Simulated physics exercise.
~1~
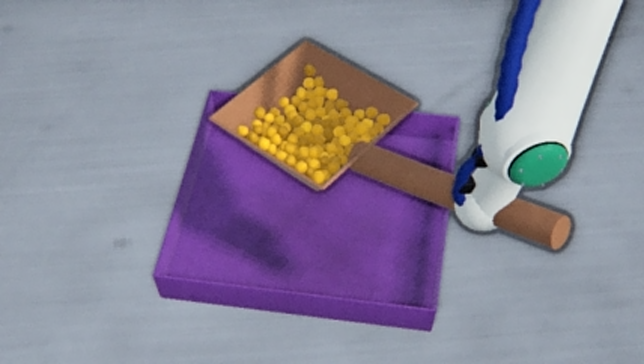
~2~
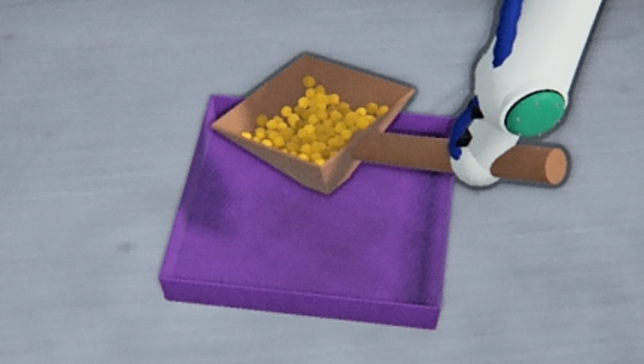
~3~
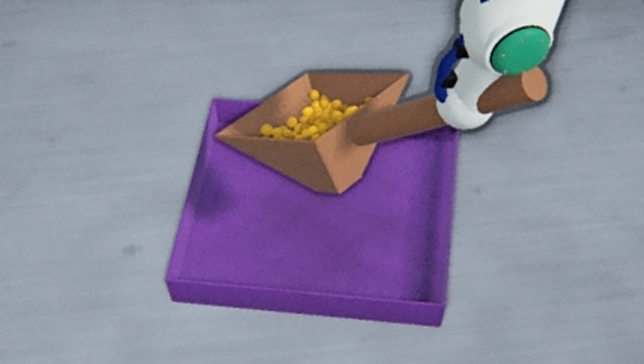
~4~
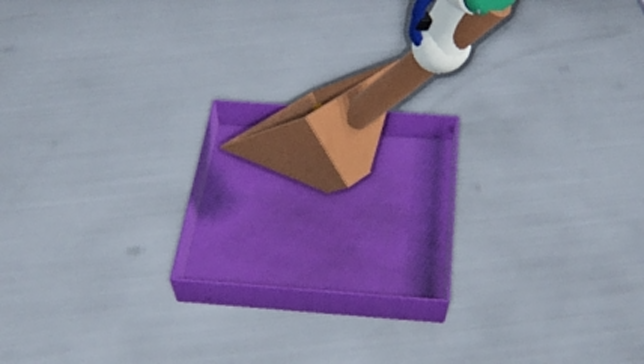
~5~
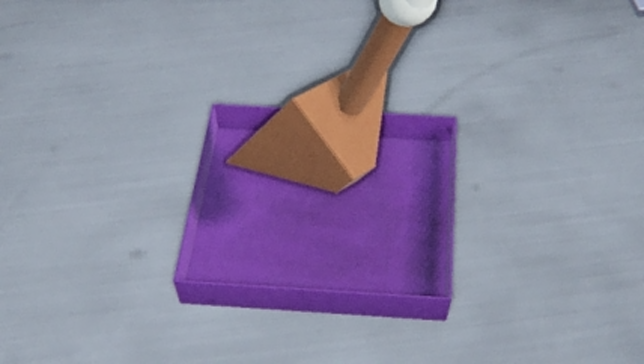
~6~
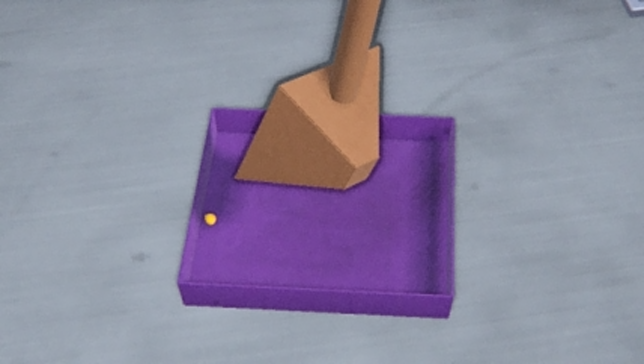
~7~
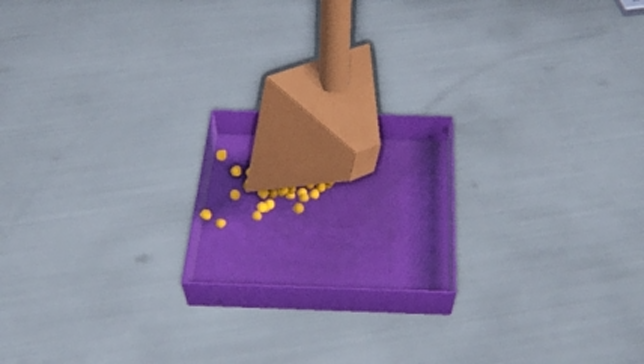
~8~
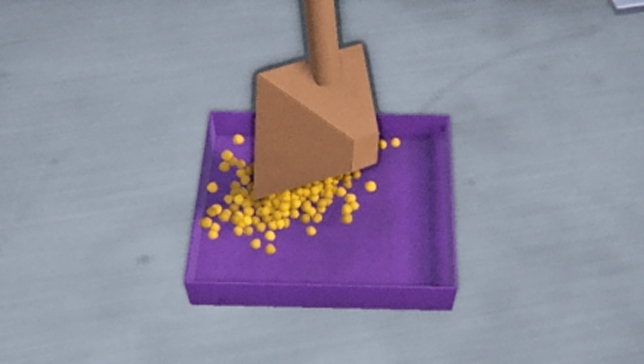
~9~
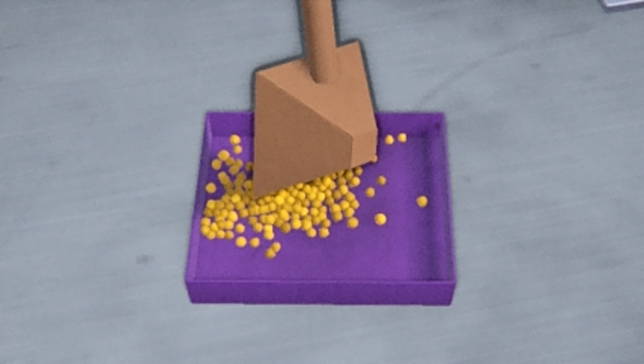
Robot arm tilting a brown scoop of yellow kernels over a purple tray until they spill out and lie scattered inside.
